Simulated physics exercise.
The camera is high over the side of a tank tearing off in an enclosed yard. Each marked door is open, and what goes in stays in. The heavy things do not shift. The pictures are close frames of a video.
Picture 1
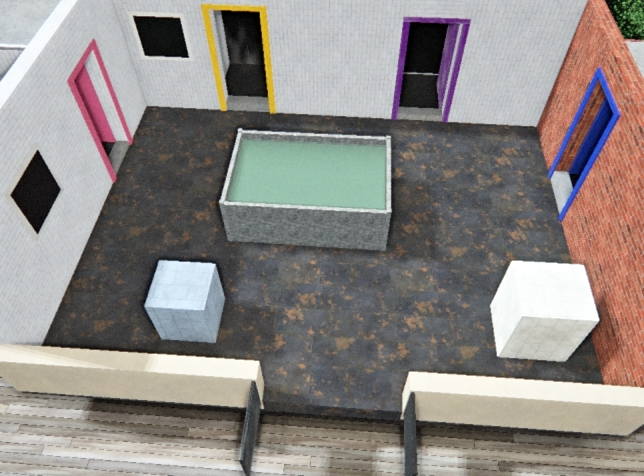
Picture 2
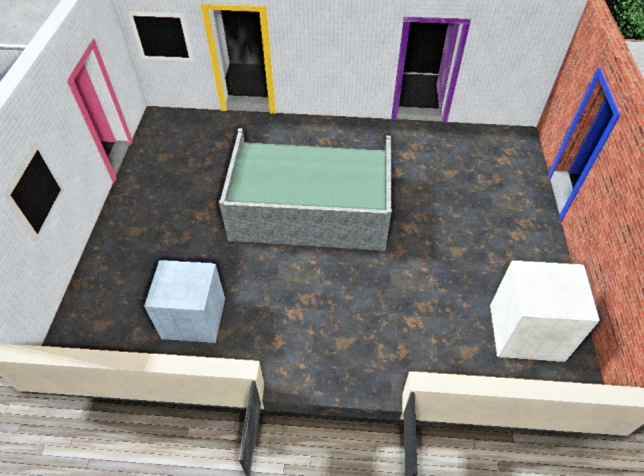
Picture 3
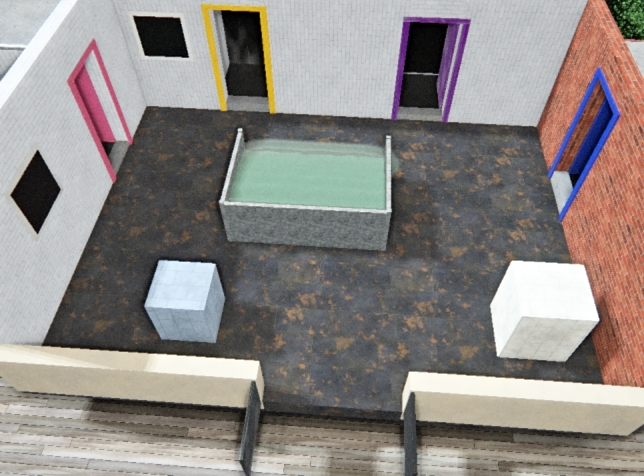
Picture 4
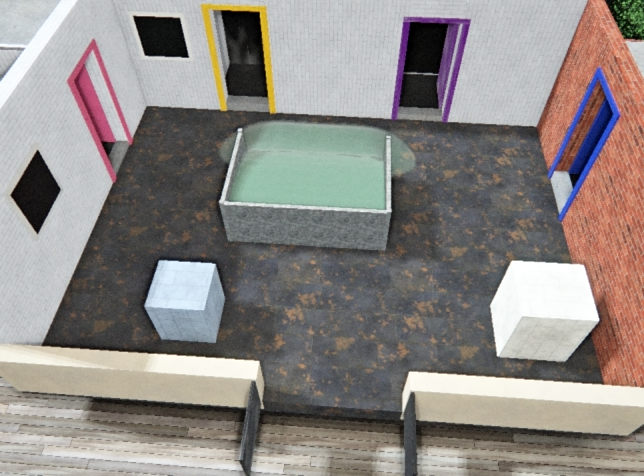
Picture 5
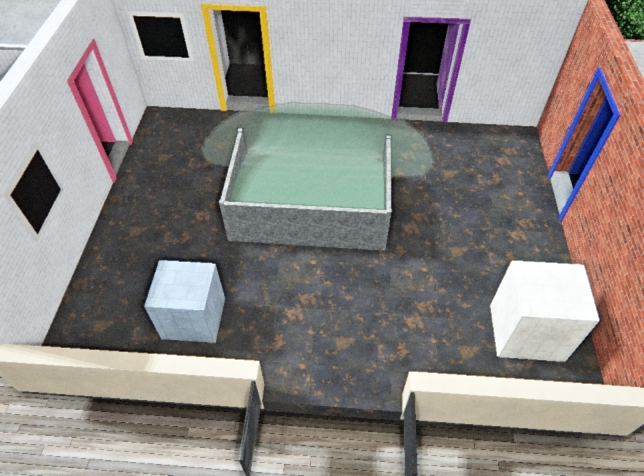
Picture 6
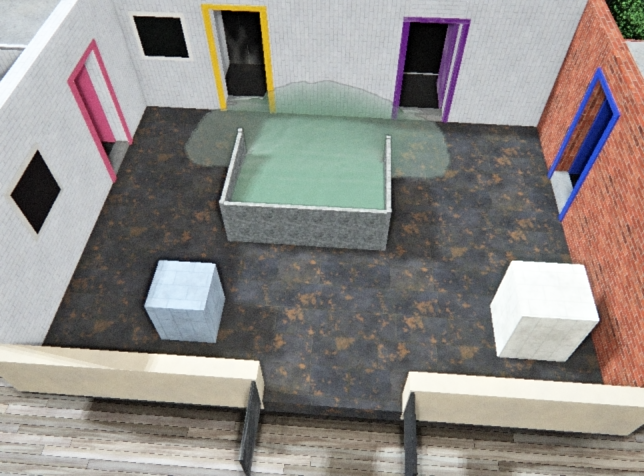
Walled yard with coloured door surrounds, the far side of an open tank vanishing and green water spreading out toward the back wall.
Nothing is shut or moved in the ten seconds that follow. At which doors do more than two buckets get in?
The pink door lets in a lot; the yellow door lets in a lot; the blue door admits no more than that; the purple door lets in a lot.
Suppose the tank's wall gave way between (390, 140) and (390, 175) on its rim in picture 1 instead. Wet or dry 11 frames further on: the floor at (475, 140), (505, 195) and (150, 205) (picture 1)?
As listed: Awash, under water, dry.
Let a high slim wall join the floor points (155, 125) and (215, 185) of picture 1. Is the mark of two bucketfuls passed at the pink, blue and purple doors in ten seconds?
The pink one is under, the blue one holds, the purple one is over.
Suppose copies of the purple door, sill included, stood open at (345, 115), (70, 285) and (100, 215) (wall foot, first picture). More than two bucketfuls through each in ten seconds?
One after the other: Floods, is under, takes less.
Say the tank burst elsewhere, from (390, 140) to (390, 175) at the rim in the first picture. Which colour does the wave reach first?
I say the door marked blue.
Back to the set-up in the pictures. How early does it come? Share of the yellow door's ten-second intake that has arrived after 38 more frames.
About 100 per cent.
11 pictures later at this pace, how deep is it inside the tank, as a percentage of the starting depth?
Near 22 in a hundred.
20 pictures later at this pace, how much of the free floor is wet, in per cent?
Near 55 in a hundred.
A moment on, water covers 20 % of the floor; the pink door not reached, the yellow door over two buckets in, the blue door not reached, the purple door under two buckets in.
Next, water covers 35 % of the floor; the pink door wet at the sill, nothing in, the yellow door far over two buckets in, the blue door wet at the sill, nothing in, the purple door over two buckets in.
Then, water covers 55 % of the floor; the pink door over two buckets in, the yellow door far over two buckets in, the blue door under two buckets in, the purple door over two buckets in.
Later, water covers 95 % of the floor; the pink door over two buckets in, the yellow door far over two buckets in, the blue door under two buckets in, the purple door over two buckets in.
In the end, water covers 100 % of the floor; the pink door over two buckets in, the yellow door far over two buckets in, the blue door under two buckets in, the purple door over two buckets in.
